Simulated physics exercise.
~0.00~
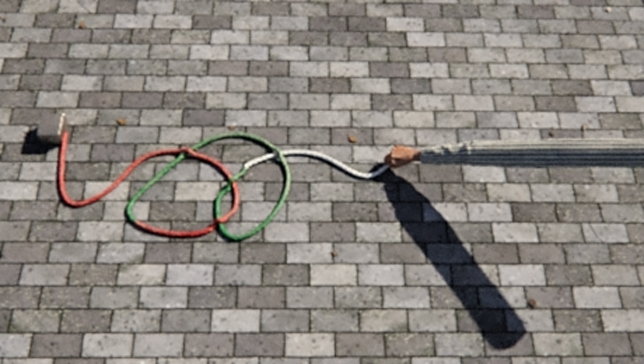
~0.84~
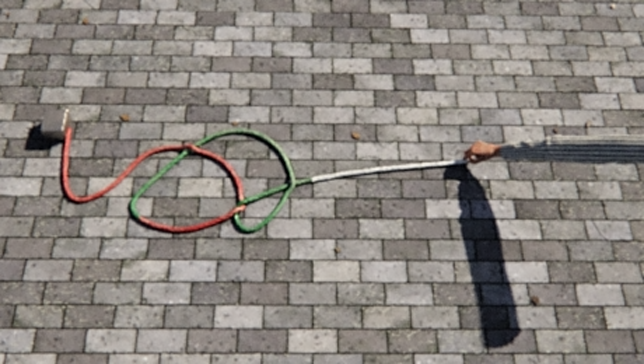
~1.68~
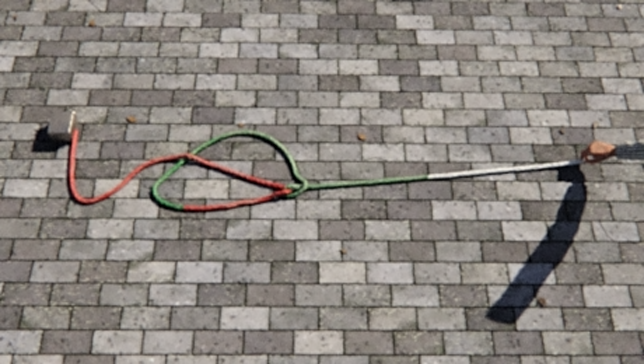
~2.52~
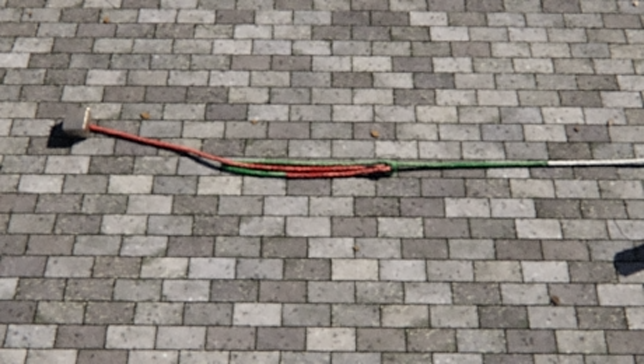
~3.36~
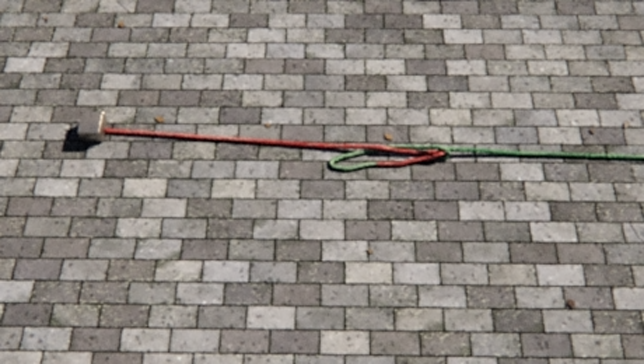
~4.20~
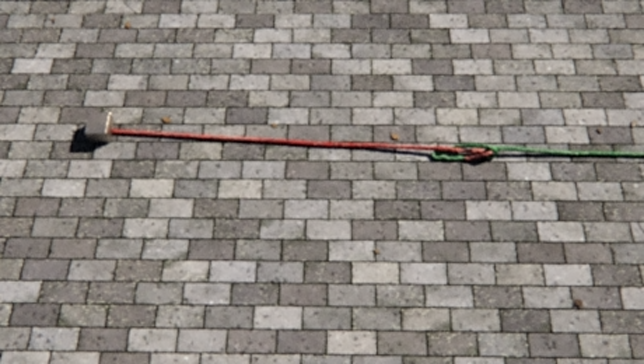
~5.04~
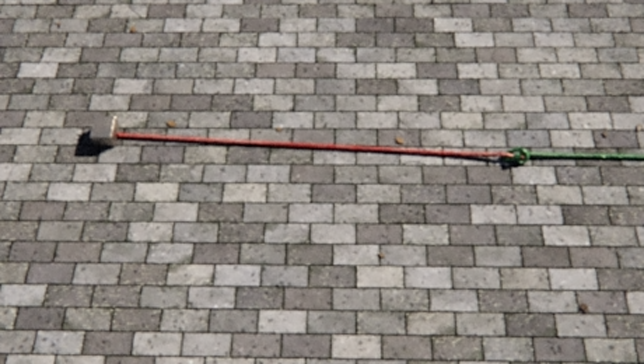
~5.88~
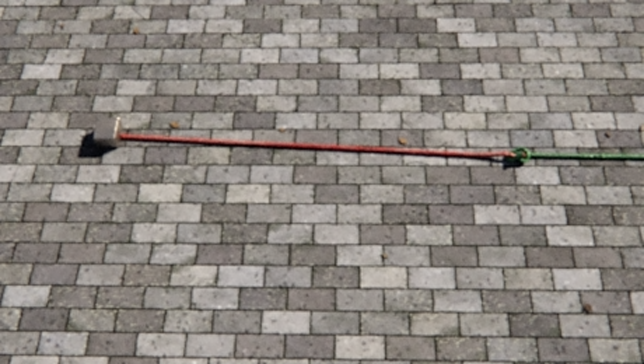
On a brick-paved yard, a red, green and white rope lay in loose loops, its left end tied off, until someone's hand pulled the other end off to the right; the loops narrowed and cinched into a small knot, leaving the rope stretched straight.
